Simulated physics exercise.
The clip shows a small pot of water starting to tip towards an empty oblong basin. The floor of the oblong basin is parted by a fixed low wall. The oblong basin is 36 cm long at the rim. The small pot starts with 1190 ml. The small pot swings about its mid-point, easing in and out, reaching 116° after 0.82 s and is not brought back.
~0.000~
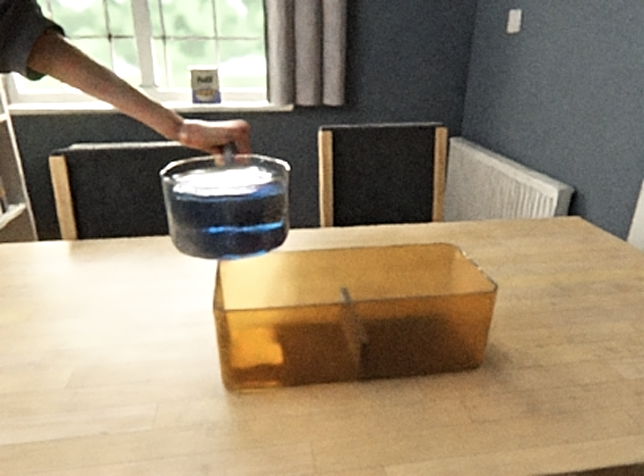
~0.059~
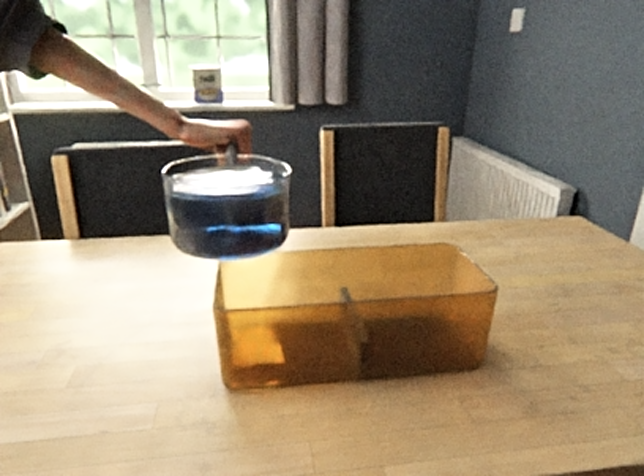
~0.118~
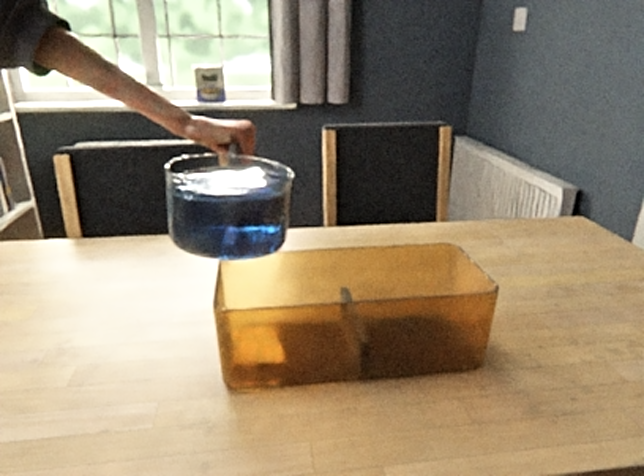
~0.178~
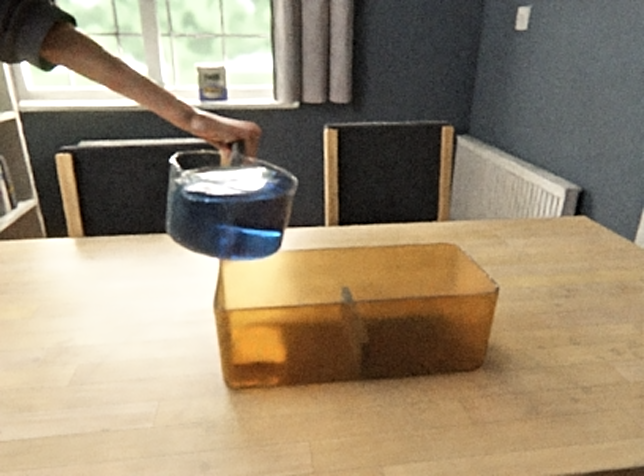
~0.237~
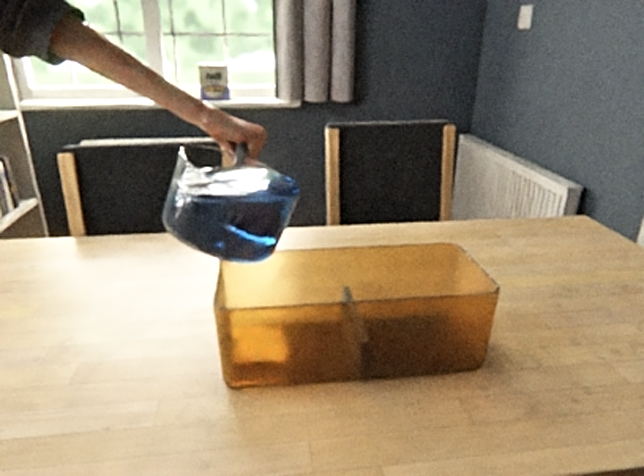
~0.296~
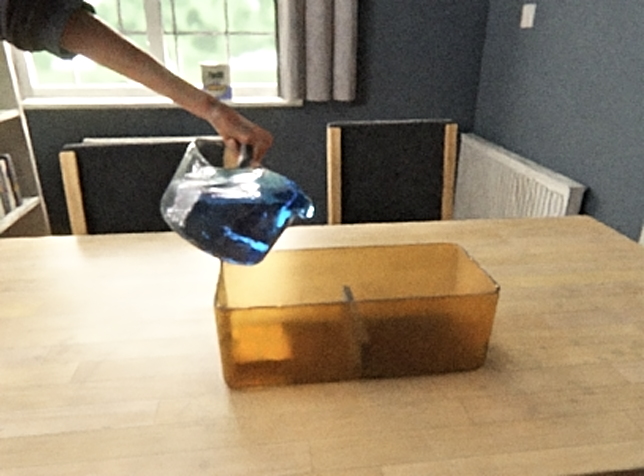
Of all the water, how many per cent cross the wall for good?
About 14 per cent.
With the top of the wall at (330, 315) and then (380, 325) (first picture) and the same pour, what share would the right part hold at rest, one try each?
In turn about 45 and 25 per cent.
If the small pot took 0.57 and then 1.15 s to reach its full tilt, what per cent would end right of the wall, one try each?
In turn about 10 and 20 per cent.
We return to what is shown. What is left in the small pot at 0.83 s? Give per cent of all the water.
Some 4 per cent.
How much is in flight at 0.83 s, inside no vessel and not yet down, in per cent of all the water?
Near 8 in a hundred.
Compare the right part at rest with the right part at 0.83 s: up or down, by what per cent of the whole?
It goes up by about 3.
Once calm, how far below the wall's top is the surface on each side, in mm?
Some 20 mm on the left and 50 mm on the right.
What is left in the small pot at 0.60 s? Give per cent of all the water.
About 30 per cent.
Then, 0.60 s in, the tilt is 97° and 29 per cent is still to pour, 37 is left of the wall and 10 right of it.
Then, 0.83 s in, the tilt is 116° and 4 per cent is still to pour, 77 is left of the wall and 11 right of it.
Then, 1.06 s in, the tilt is 116° and 0 per cent is still to pour, 81 is left of the wall and 14 right of it.
Then, 1.32 s in, the tilt is 116° and 0 per cent is still to pour, 80 is left of the wall and 14 right of it.
Finally, 80 per cent lies left of the wall, 14 right of it and 6 outside.
